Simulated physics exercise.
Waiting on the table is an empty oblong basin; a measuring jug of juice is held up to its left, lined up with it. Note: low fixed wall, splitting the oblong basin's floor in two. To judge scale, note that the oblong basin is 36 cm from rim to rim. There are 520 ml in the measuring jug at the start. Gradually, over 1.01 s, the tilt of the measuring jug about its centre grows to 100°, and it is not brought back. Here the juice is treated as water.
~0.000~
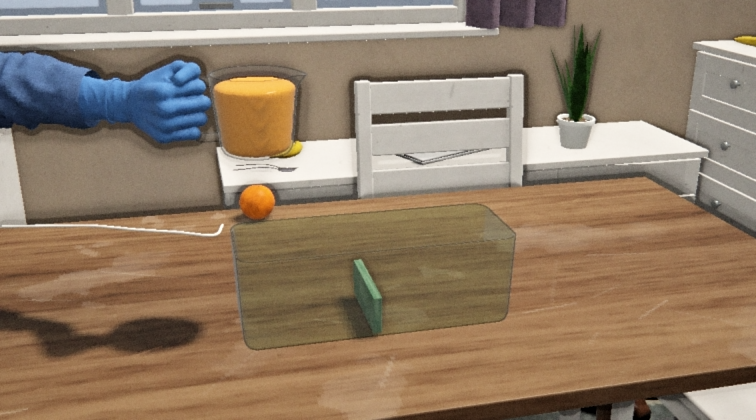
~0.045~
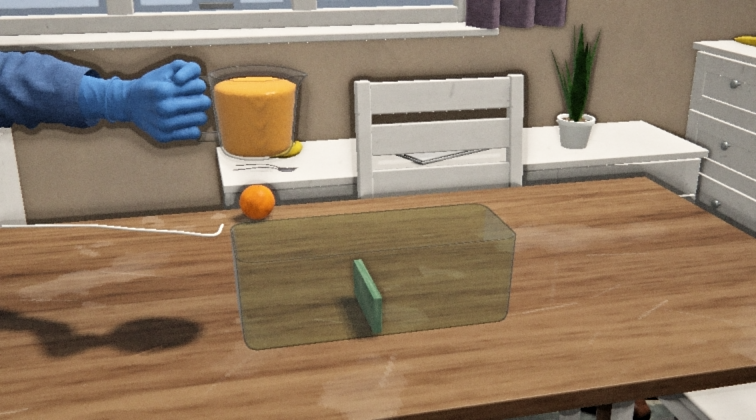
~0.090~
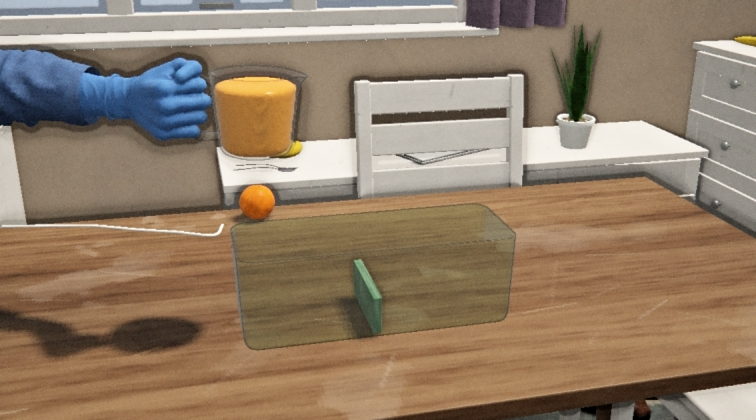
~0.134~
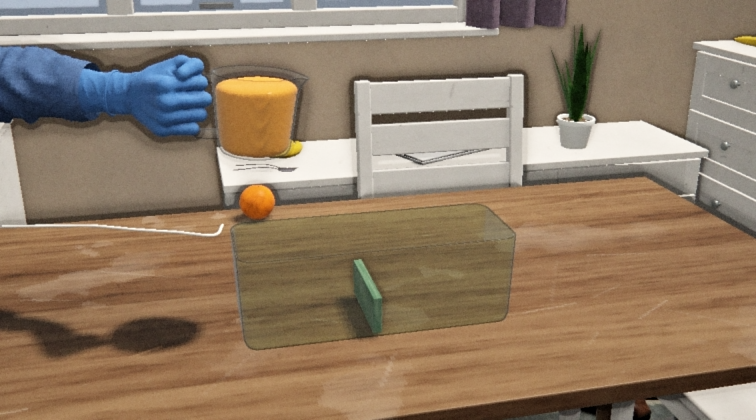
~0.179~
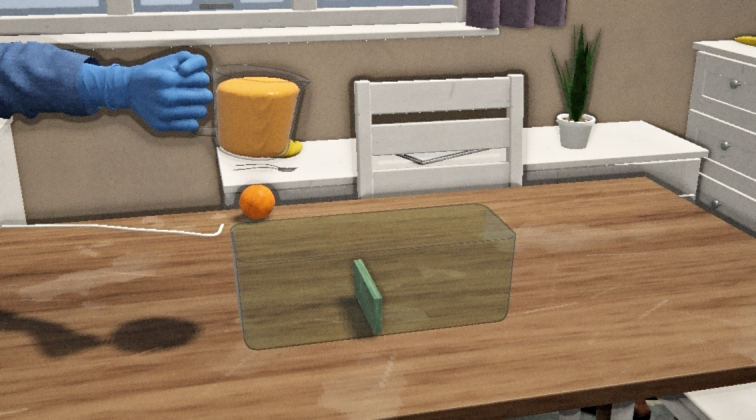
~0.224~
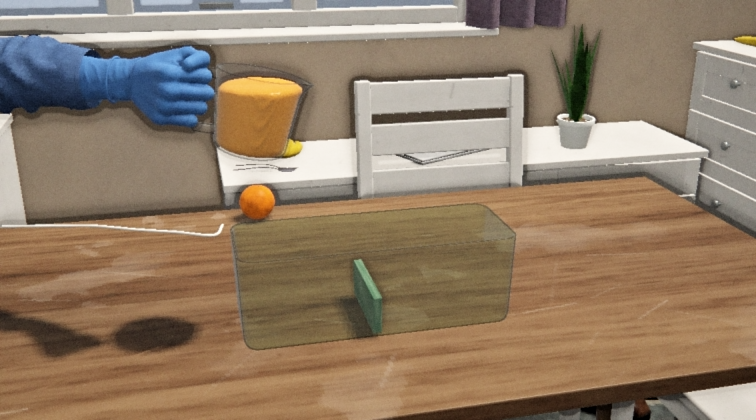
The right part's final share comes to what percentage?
It comes to roughly 53 %.
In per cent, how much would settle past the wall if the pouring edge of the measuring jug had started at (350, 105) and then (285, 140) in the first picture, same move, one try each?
Near 95 in a hundred on the first go and near 5 in a hundred on the second.
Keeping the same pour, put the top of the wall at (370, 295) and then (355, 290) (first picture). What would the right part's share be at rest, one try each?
I'd put it at about 50 per cent for the first and about 80 per cent for the second.
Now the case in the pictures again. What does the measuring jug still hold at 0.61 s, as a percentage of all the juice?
72 %.
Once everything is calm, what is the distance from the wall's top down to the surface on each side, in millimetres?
Left side: Around 40 mm. Right side: Around 40 mm.
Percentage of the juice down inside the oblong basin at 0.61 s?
5 %, roughly.
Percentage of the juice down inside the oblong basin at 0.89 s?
Reading: Approx. 58 %.
Then, 0.61 s in, the tilt is 66° and 72 per cent is still to pour, 2 is left of the wall and 3 right of it.
Then, 0.89 s in, the tilt is 97° and 18 per cent is still to pour, 15 is left of the wall and 43 right of it.
Then, 1.19 s in, the tilt is 100° and 1 per cent is still to pour, 43 is left of the wall and 52 right of it.
Then, 1.51 s in, the tilt is 100° and 0 per cent is still to pour, 46 is left of the wall and 53 right of it.
Finally, 46 per cent lies left of the wall, 53 right of it and 1 outside.
